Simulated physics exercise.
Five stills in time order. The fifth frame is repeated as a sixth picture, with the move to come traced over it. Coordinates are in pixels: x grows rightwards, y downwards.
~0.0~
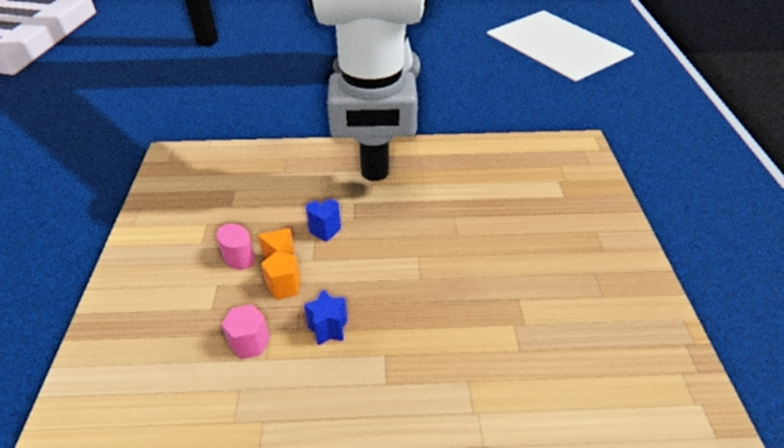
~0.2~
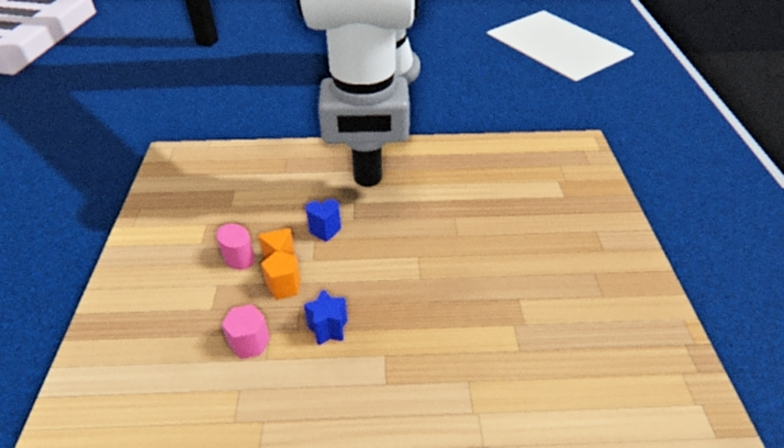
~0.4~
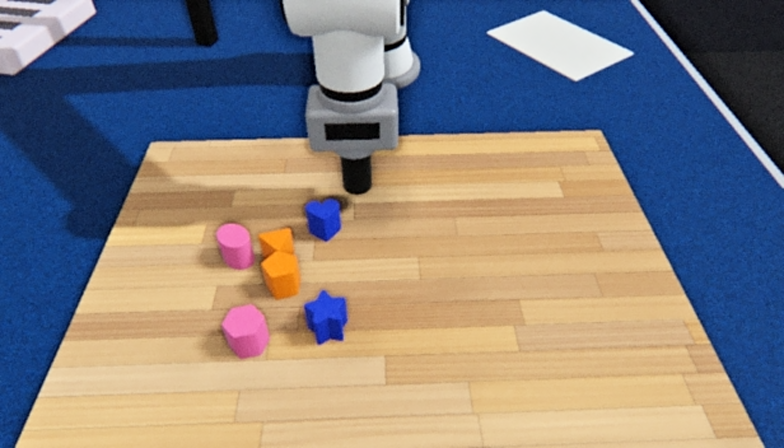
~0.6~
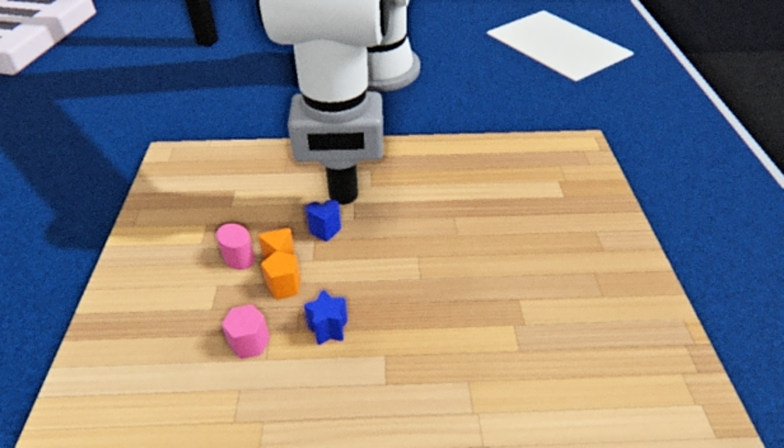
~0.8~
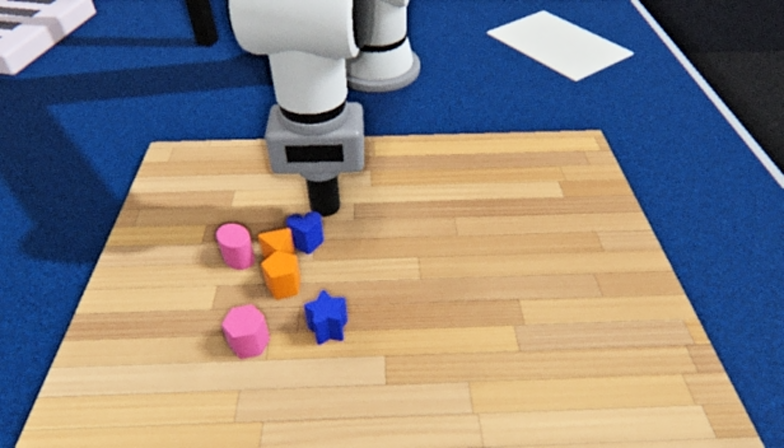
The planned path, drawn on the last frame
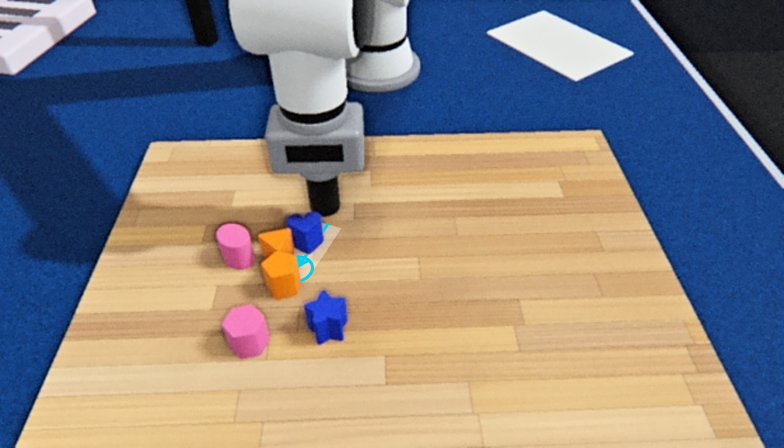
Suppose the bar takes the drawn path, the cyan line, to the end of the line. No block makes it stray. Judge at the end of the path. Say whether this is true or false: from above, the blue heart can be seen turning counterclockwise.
Verdict: False.
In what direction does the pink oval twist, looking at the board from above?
It makes a clockwise turn.
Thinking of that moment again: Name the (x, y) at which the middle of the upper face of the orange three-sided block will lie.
It is at (239, 251).
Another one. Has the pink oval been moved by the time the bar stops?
Yes
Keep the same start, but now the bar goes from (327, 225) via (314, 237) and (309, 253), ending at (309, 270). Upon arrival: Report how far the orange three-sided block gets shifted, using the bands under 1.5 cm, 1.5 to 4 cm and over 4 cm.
The 1.5 to 4 cm band.
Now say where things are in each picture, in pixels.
In the first picture, tip of the bar at (375, 174), middles of tops, pink oval at (232, 235), orange three-sided block at (275, 237), orange five-sided block at (280, 264), blue heart at (322, 208).
In the second picture, bar at (368, 179), nothing pushed.
In the third picture, bar at (358, 187), nothing pushed.
In the fourth picture, bar at (344, 196), nothing pushed.
In the fifth picture, bar at (325, 208), pink oval at (232, 235), orange three-sided block at (275, 237), orange five-sided block at (280, 264), blue heart at (304, 220).
The line goes from (327, 225) to (296, 269).
On the path given first. Halfway along, bar at (310, 229); orange three-sided block at (256, 244), turned 40° anticlockwise; blue heart at (282, 233), turned 60° clockwise.
At the end, bar at (293, 252); pink oval at (223, 237), turned 35° clockwise; orange three-sided block at (239, 251), turned 55° anticlockwise; orange five-sided block at (273, 271), turned 30° anticlockwise; blue heart at (264, 245), turned 105° clockwise.
